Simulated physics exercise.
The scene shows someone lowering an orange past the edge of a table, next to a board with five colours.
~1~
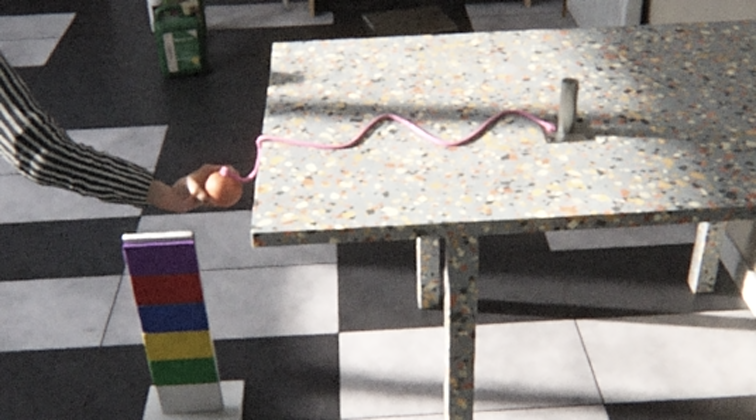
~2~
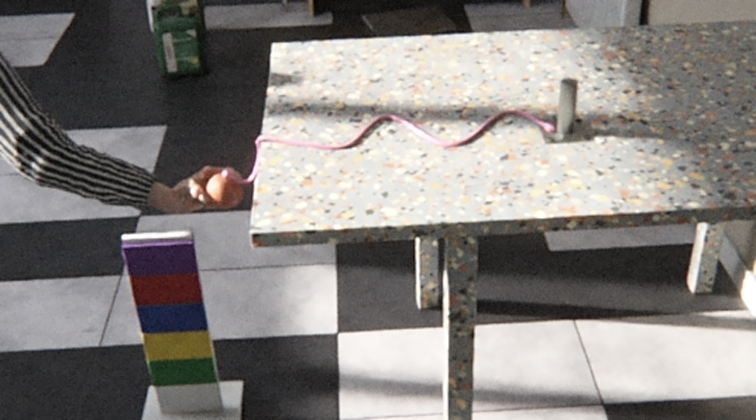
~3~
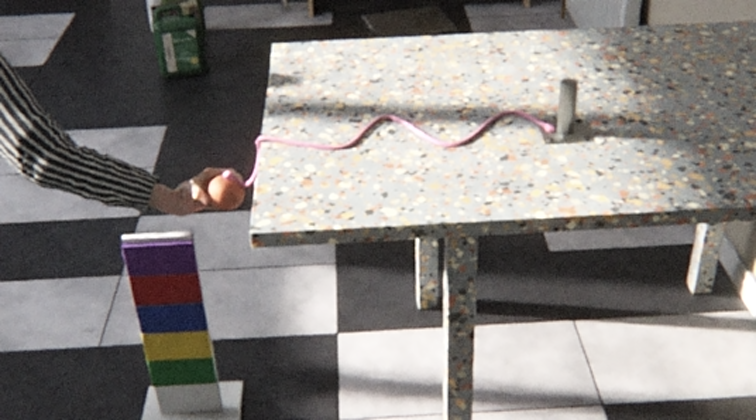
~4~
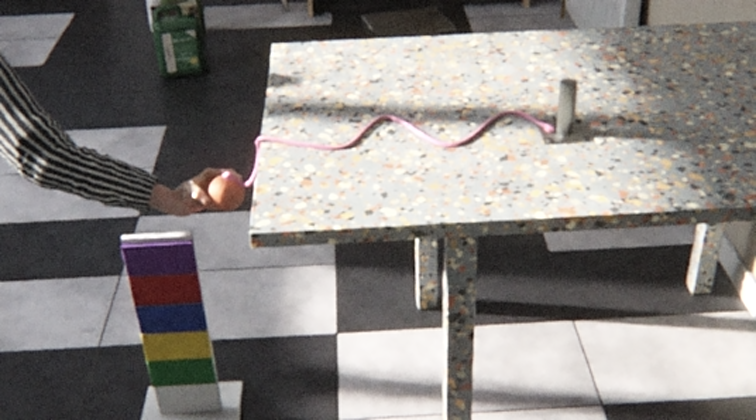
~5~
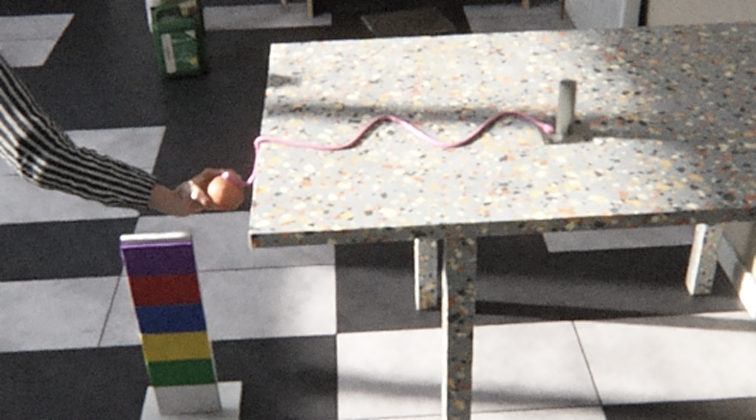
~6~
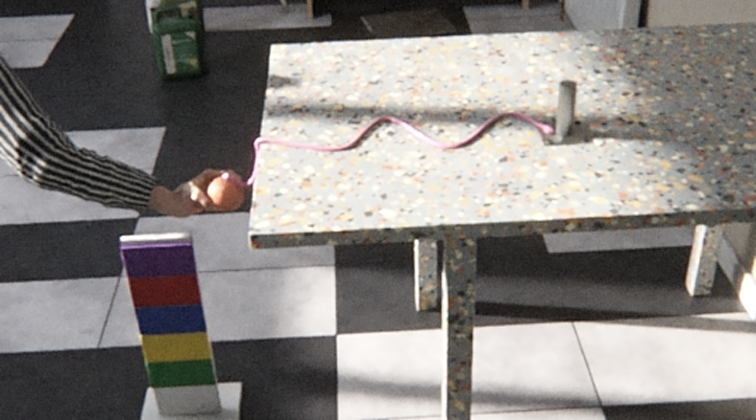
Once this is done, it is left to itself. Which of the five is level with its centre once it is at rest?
Blue.
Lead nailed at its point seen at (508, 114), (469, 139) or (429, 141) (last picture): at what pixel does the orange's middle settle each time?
Pixel places, try by try: (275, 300), (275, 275), (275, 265).
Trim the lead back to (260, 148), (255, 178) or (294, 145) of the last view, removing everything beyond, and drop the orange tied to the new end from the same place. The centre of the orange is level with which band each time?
Results, first to last: Purple; red; higher than all five.
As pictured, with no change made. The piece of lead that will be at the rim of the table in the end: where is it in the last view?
(360, 137), give or take.
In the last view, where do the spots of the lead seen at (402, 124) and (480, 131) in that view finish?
To (325, 138) for the first and to (442, 135) for the second.
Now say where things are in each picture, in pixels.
The first picture shows orange (224, 189); purple (161, 260); red (167, 290); blue (173, 319); yellow (178, 346); green (184, 373).
The second picture shows orange (225, 191); lead through (521, 113) (466, 140) (407, 124) (355, 141) (274, 140).
The third picture shows orange (227, 193).
The fourth picture shows orange (226, 193); lead through (521, 114) (466, 140) (407, 125) (354, 141) (274, 140).
The fifth picture shows orange (226, 193).
The sixth picture shows orange (226, 194); lead through (520, 115) (465, 142) (406, 126) (354, 143) (273, 142).
Soon after, orange near (281, 309); level with blue.
After that, orange near (273, 316); level with blue.
In the end, orange near (279, 317); level with blue. At blue.
